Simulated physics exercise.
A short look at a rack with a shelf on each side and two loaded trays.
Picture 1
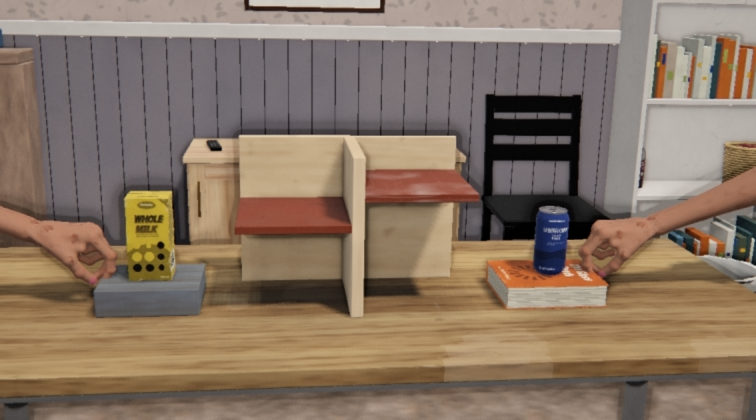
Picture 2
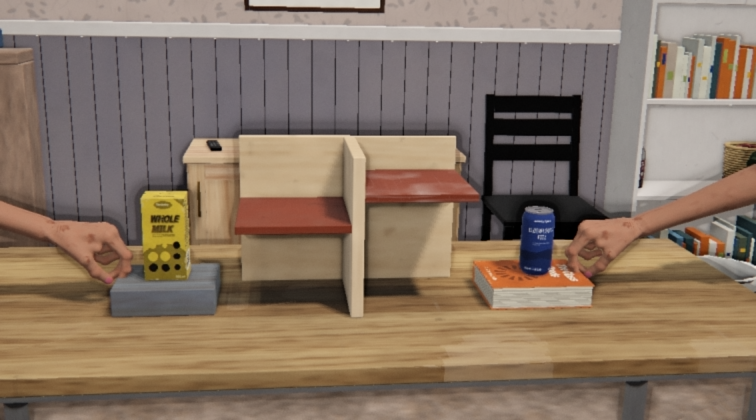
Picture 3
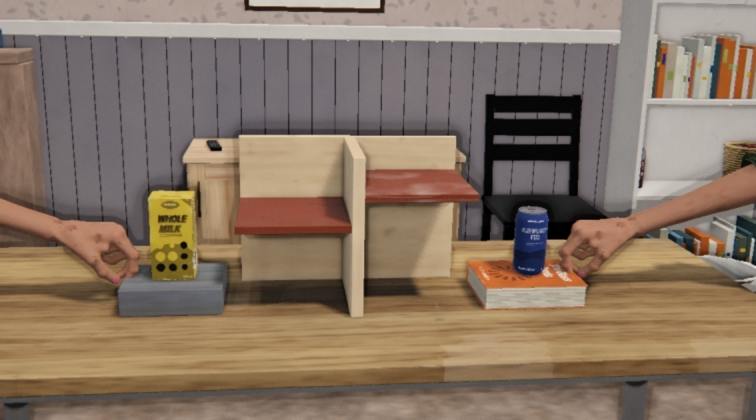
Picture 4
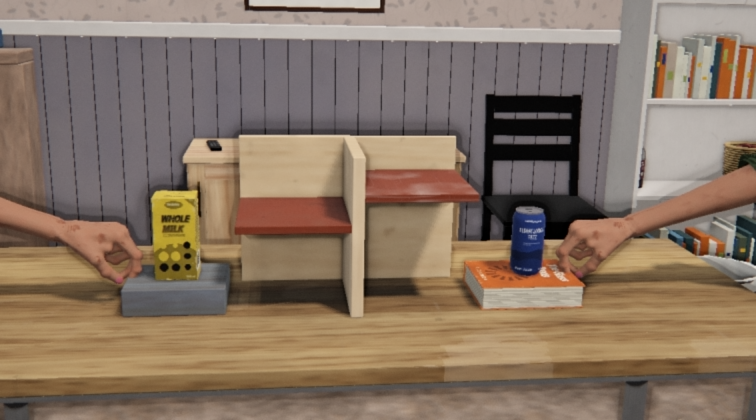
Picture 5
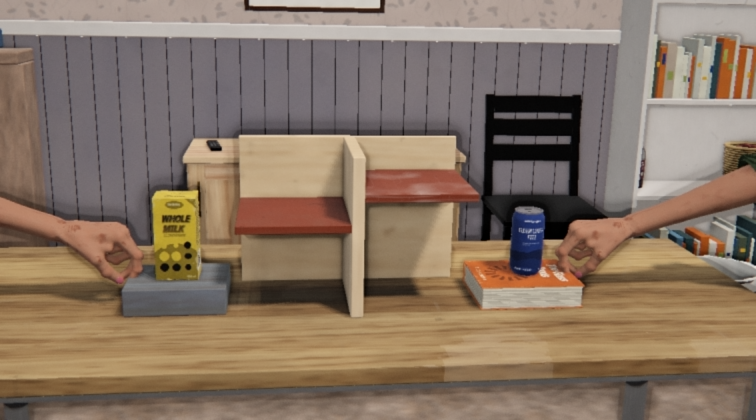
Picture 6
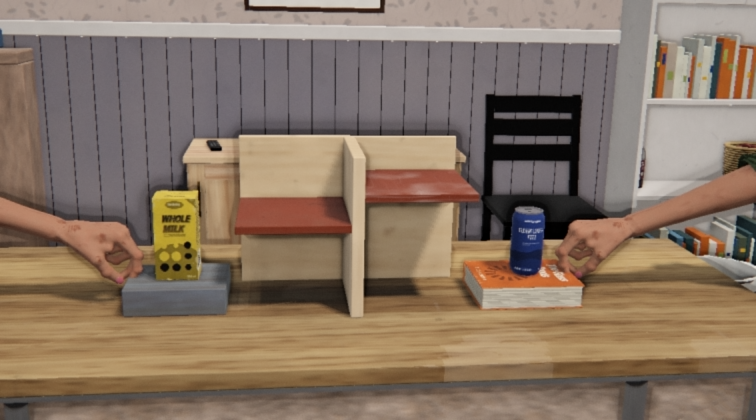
On a wooden table, two hands slid a grey board carrying a yellow milk carton and an orange book carrying a blue can slightly inward, toward a wooden rack with red shelves between them.
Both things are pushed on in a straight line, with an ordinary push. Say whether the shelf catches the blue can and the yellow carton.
Outcome: The blue can clears the shelf, the yellow carton strikes the shelf.
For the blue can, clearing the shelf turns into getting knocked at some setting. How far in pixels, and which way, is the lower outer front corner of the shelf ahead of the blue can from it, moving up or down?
Some 24 pixels, down.
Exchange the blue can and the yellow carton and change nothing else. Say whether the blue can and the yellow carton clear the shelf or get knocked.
The blue can strikes the shelf; the yellow carton clears the shelf.
Then, 1.74 s after the last picture, blue can riding along near (418, 244); yellow carton tipped 7° from how it was near (218, 234).
At rest, the blue can rides in untouched, near (417, 244); the yellow carton gets scraped off its spot, near (172, 283).
